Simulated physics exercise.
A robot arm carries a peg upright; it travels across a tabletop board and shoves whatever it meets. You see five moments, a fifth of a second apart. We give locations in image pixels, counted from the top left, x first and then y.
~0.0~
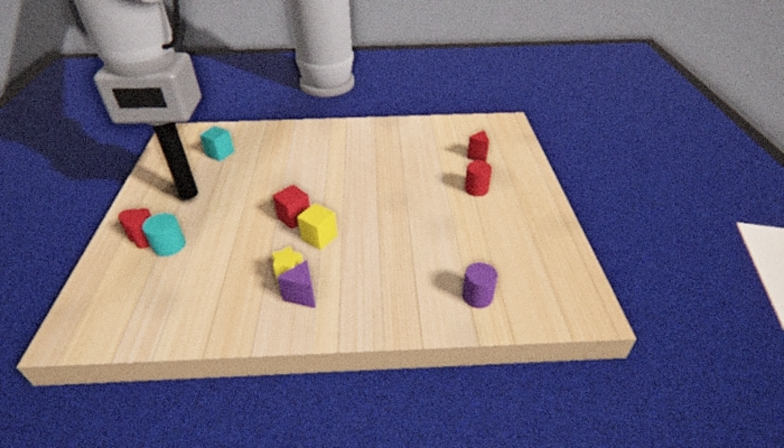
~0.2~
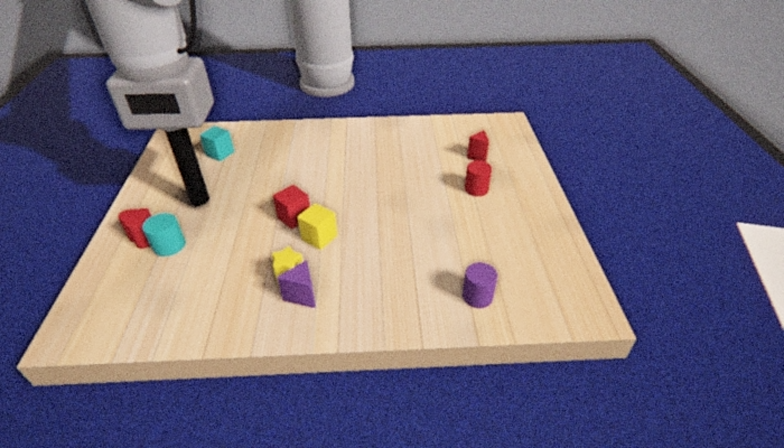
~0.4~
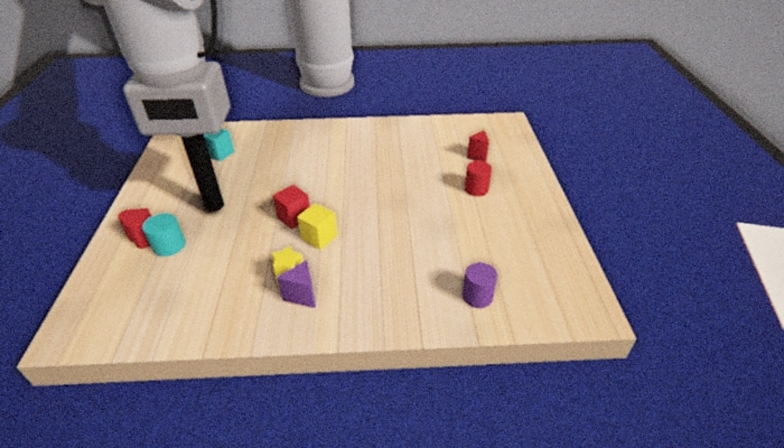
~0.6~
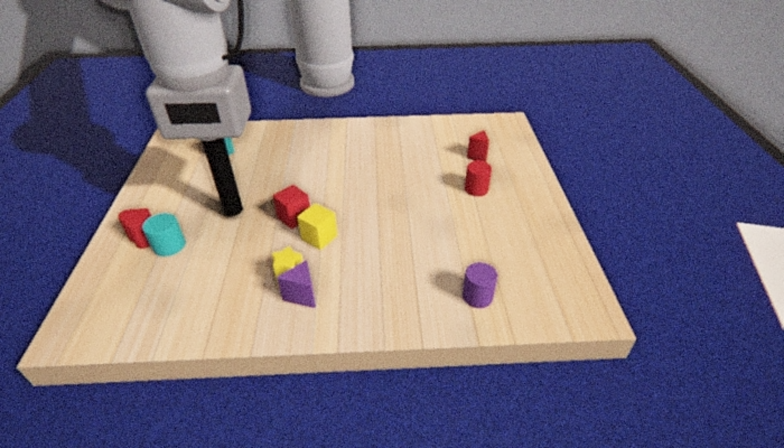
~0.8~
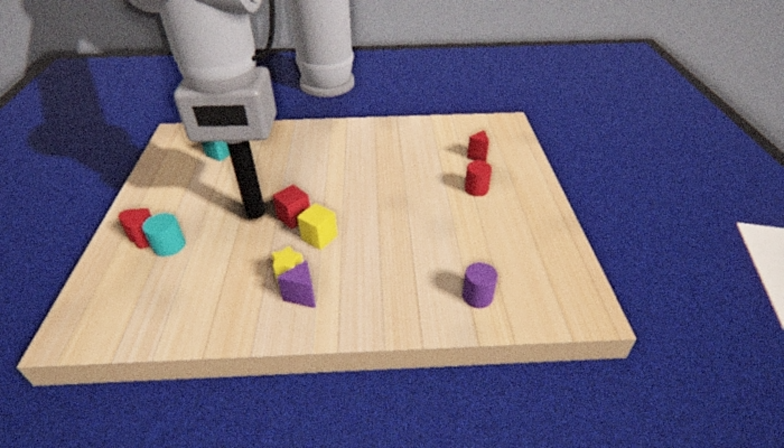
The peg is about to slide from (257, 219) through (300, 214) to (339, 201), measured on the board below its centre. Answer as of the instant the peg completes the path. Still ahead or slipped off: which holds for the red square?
Lost on the way.
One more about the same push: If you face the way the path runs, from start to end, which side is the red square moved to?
It goes toward the right-hand side.
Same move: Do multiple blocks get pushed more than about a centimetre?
No.
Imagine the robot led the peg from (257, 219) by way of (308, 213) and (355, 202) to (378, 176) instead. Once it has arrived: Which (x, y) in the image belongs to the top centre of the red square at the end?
Its top face will be centred at roughly (353, 196).
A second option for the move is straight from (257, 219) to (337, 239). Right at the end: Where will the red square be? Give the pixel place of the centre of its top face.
So, by the moment the path ends, you'll find the top centre of the red square at (308, 192).
On the path given first. One third of the way, peg at (286, 212); red square at (311, 195).
Two thirds of the way, peg at (313, 204); red square at (331, 193), turned 60° clockwise.
At the end, peg at (339, 195); red square at (341, 193), turned 100° clockwise; yellow square not moved.
